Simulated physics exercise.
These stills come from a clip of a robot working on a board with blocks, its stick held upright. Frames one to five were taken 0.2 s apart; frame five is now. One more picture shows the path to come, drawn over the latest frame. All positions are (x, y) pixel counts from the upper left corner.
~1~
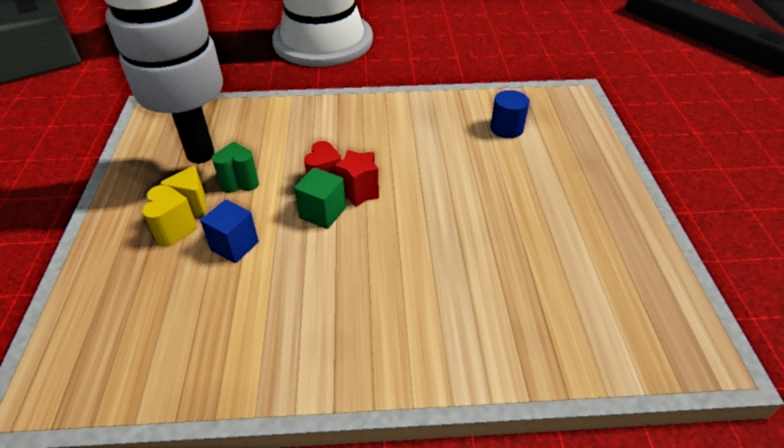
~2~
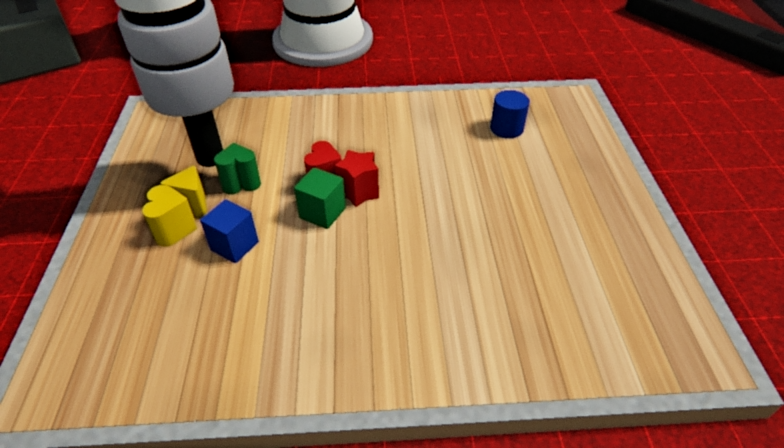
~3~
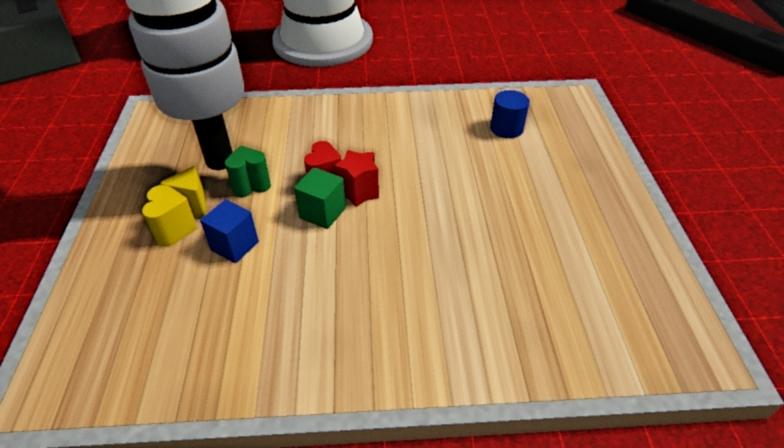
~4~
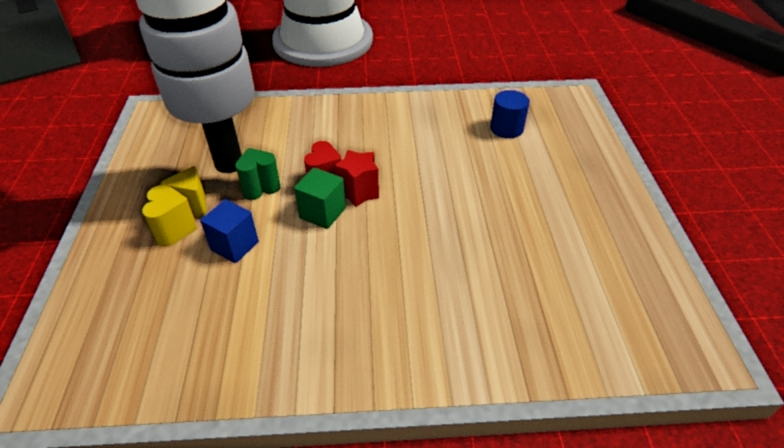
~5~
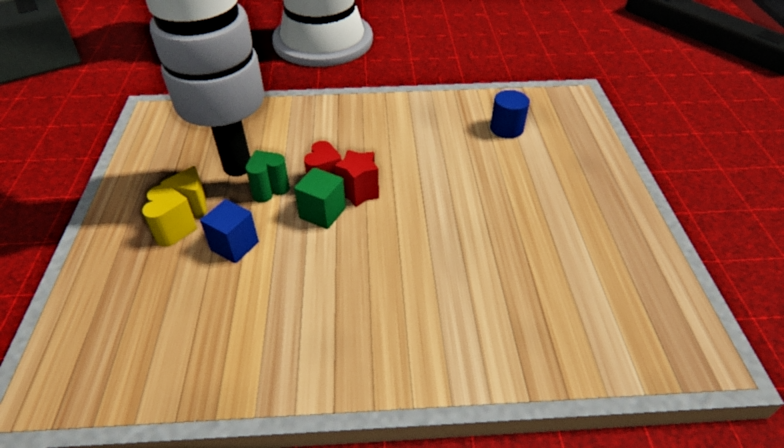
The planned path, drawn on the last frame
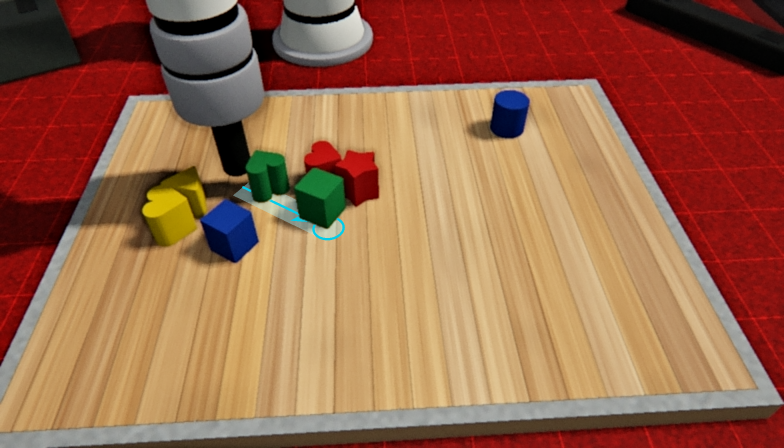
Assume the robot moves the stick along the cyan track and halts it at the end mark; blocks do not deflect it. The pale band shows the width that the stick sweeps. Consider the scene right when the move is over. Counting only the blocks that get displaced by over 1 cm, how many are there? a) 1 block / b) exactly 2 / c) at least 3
The answer is c.
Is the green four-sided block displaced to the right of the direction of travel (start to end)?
That would be a no.
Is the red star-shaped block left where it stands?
In short: No.
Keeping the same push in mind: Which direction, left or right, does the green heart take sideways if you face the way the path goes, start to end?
It slides leftward.
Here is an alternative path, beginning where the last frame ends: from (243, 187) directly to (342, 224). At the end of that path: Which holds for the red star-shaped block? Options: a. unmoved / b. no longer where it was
b - no longer where it was.
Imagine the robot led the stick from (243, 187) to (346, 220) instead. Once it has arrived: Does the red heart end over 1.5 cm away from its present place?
Answer: Yes.
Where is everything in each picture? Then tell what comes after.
The first picture shows stick tip (201, 156); block tops, green heart (232, 153); green four-sided block (319, 183); red heart (322, 153); red star-shaped block (358, 162).
The second picture shows stick (211, 160); green heart (234, 154).
The third picture shows stick (221, 163); green heart (244, 156).
The fourth picture shows stick (230, 166); green heart (254, 158).
The fifth picture shows stick (238, 169); green heart (263, 160); green four-sided block (319, 183); red heart (322, 153); red star-shaped block (358, 162).
Path on the board, from (243, 187) directly to (329, 228).
On the path given first. One third of the way, stick (267, 182); green heart (295, 170), turned 20° anticlockwise; red heart (328, 153), turned 20° anticlockwise.
Two thirds of the way, stick (295, 195); green heart (324, 177), turned 35° anticlockwise; green four-sided block (353, 188); red heart (338, 153), turned 65° anticlockwise; red star-shaped block (375, 160), turned 15° clockwise.
At the end, stick (326, 210); green heart (344, 180), turned 55° anticlockwise; green four-sided block (377, 189); red heart (338, 153), turned 65° anticlockwise; red star-shaped block (376, 160), turned 15° clockwise.
